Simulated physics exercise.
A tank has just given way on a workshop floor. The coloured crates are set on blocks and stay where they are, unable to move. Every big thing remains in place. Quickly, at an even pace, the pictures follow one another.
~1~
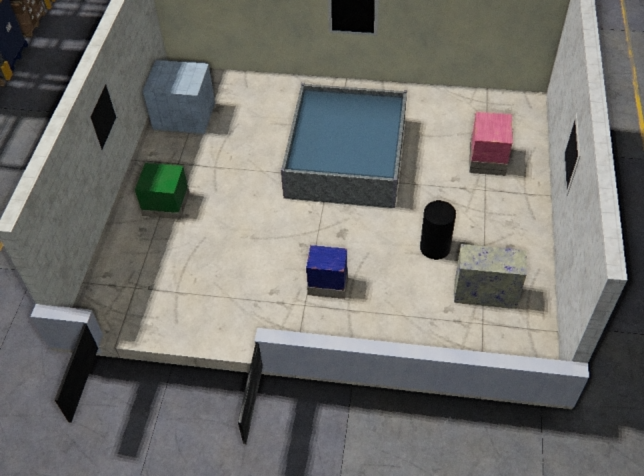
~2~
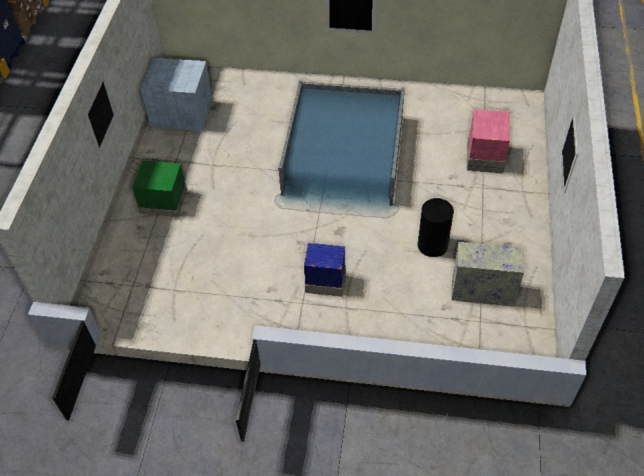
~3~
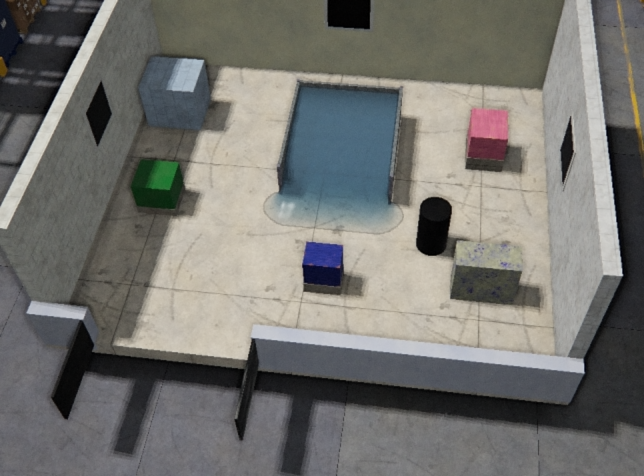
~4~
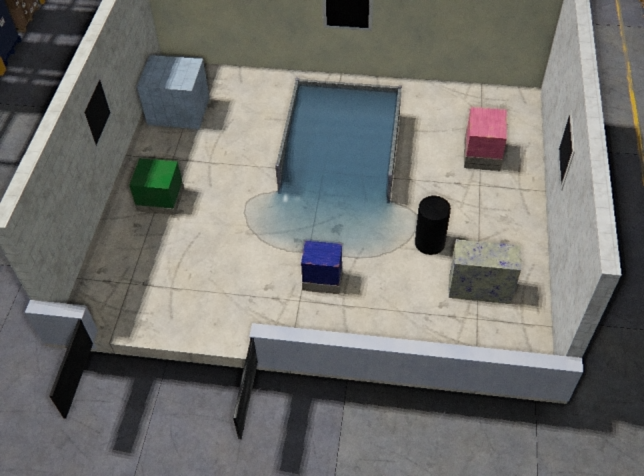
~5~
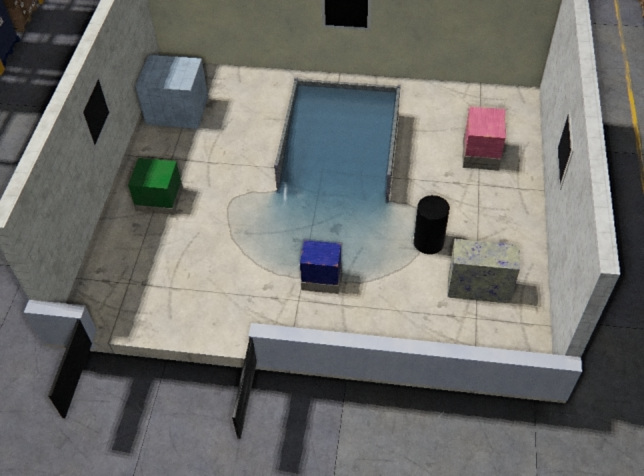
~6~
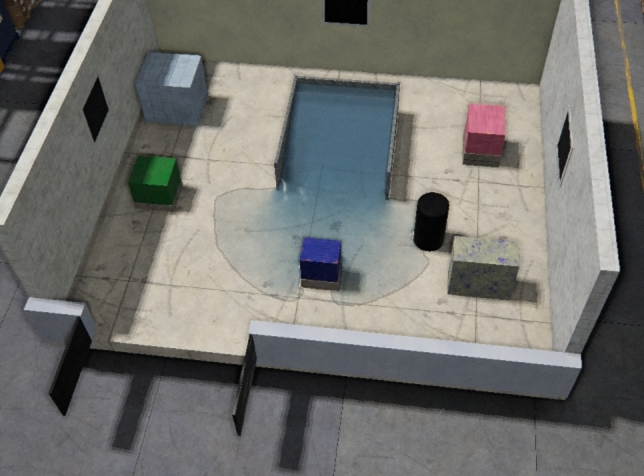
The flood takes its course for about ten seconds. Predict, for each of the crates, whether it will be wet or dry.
The green crate is out of reach of the water; the pink crate is out of reach of the water; the blue crate is within reach of the water.
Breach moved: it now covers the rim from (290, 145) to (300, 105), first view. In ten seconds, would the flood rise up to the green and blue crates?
In that case the green one is flooded and the blue one is never flooded.
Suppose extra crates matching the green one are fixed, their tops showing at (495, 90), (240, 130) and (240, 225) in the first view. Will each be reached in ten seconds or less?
One by one: Is not reached; is not reached; gets flooded.
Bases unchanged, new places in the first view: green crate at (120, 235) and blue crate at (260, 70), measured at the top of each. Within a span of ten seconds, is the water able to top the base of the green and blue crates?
The green one is left dry, while the blue one is left dry.
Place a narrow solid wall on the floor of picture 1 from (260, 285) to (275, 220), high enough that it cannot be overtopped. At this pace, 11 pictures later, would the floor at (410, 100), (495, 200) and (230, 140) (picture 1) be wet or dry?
The first point comes out unwetted, the next unwetted, the last unwetted.
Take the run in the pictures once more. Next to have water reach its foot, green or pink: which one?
Simply the green crate.
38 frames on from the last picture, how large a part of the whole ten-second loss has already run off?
Approximately 80 %.
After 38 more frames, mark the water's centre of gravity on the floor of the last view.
I'd put it at around (351, 239).
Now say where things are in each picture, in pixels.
Still water in the tank at (346, 133), in the first frame.
The front is at (278, 197), out from the gap at (337, 191), in the second frame.
Water pours out at (335, 191) and has run to (399, 219), in the third frame.
Water pours out at (334, 191) and has run to (252, 222), in the fourth frame.
Water pours out at (333, 190) and has run to (262, 263), in the fifth frame.
The front is at (275, 293), out from the gap at (333, 188), in the sixth frame.
A moment on, water covers 30 % of the floor; the green crate not reached, the pink crate not reached, the blue crate water round its plinth.
Next, water covers 35 % of the floor; the green crate water round its plinth, the pink crate not reached, the blue crate water round its plinth.
Then, water covers 45 % of the floor; the green crate water round its plinth, the pink crate not reached, the blue crate water round its plinth.
Later, water covers 65 % of the floor; the green crate water round its plinth, the pink crate water round its plinth, the blue crate water round its plinth.
In the end, water covers 90 % of the floor; the green crate stayed above the water, the pink crate stayed above the water, the blue crate was topped.
